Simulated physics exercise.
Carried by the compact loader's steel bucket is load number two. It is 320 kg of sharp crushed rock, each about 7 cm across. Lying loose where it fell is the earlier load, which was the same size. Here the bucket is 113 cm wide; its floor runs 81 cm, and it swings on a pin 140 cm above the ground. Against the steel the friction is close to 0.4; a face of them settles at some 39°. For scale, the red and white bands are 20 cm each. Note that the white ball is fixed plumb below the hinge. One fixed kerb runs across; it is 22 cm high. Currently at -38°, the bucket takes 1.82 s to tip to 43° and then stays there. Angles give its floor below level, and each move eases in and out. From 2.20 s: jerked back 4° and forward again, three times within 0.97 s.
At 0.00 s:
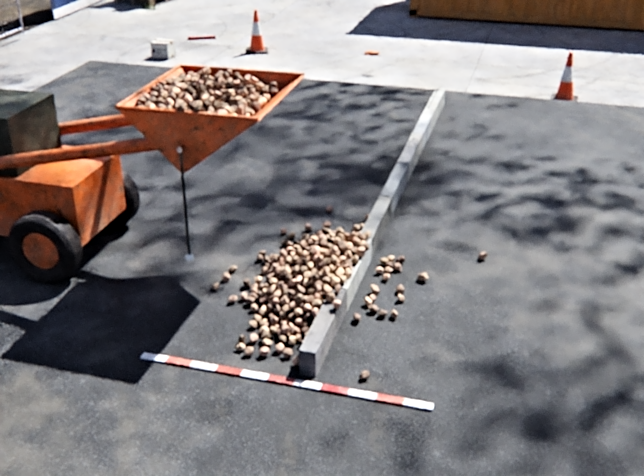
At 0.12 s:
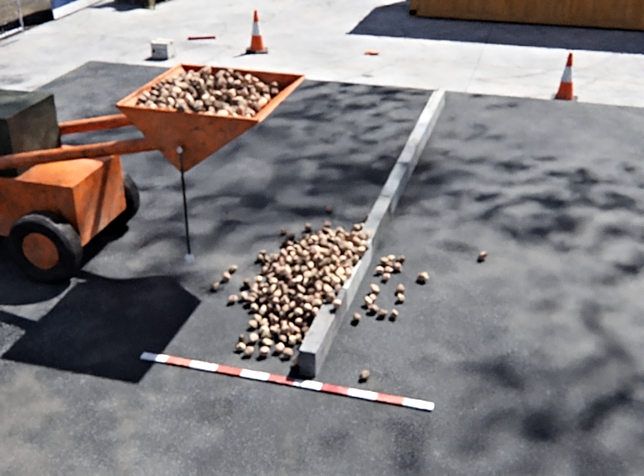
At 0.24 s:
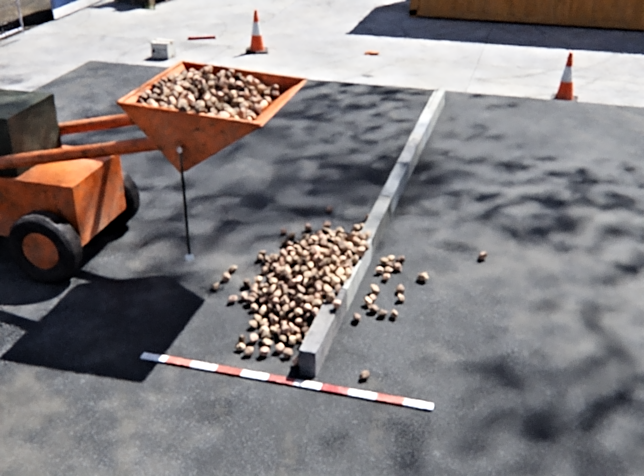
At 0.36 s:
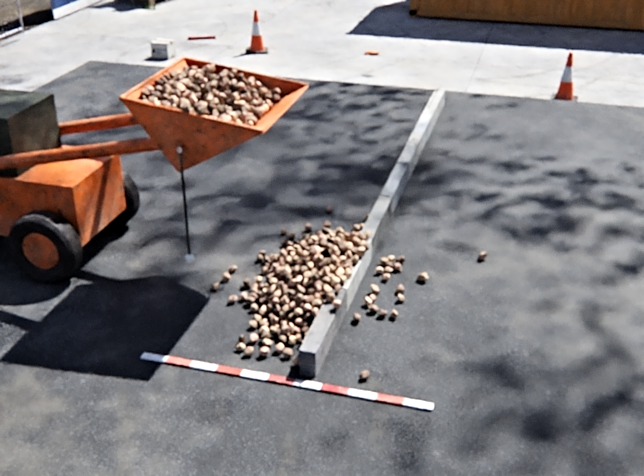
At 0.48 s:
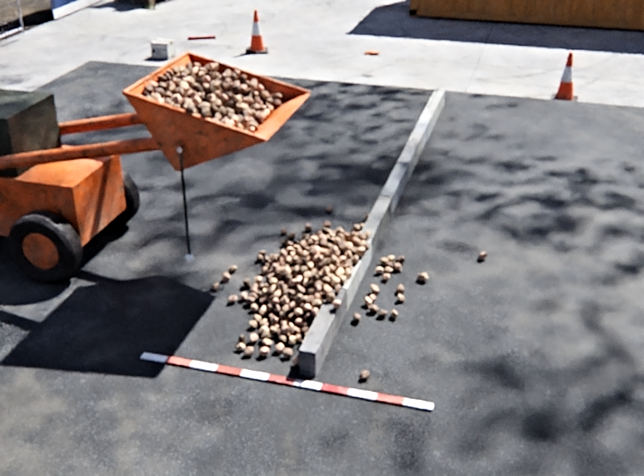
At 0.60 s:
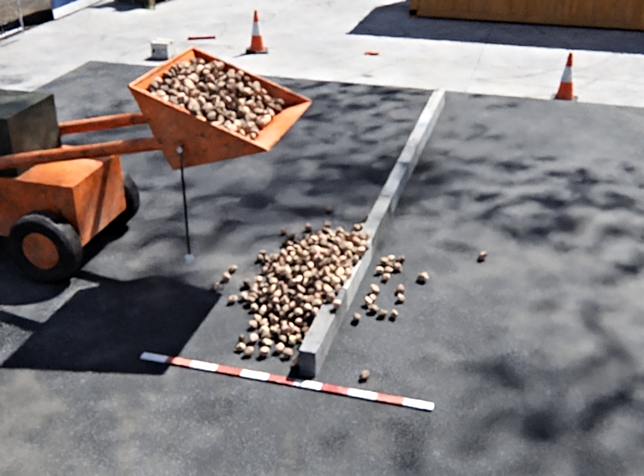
The orange bucket of a compact loader, heaped with brown stones, starts out tilted back, then slowly rotates forward, its right-hand lip sinking as its rear edge rises. The stones inside shift slightly with it, while the loose pile against the long grey kerb below stays still.
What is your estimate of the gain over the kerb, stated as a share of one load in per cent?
My estimate is 3 per cent of one load.
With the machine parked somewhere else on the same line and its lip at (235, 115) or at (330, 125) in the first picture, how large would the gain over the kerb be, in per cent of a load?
First place: Roughly 0 %; second place: Roughly 90 %.
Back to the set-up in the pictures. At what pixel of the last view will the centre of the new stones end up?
Their centre rests close to (292, 265).
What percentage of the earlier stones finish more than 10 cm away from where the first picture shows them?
About 5 per cent.
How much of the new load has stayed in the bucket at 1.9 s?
About 25 percent is still in there.
After 1.4 s the floor is at 30°; in per cent of one load, 98 in the bucket, 98 on this side of the kerb, 3 over the kerb; the foremost stones are at (407, 297).
After 1.9 s the floor is at 43°; in per cent of one load, 26 in the bucket, 170 on this side of the kerb, 4 over the kerb; the foremost stones are at (407, 297).
After 3.6 s the floor is at 43°; in per cent of one load, 0 in the bucket, 194 on this side of the kerb, 6 over the kerb; the foremost stones are at (419, 299).
After 6.2 s the floor is at 43°; in per cent of one load, 0 in the bucket, 194 on this side of the kerb, 6 over the kerb; the foremost stones are at (419, 299). Net gain over the kerb, 3.
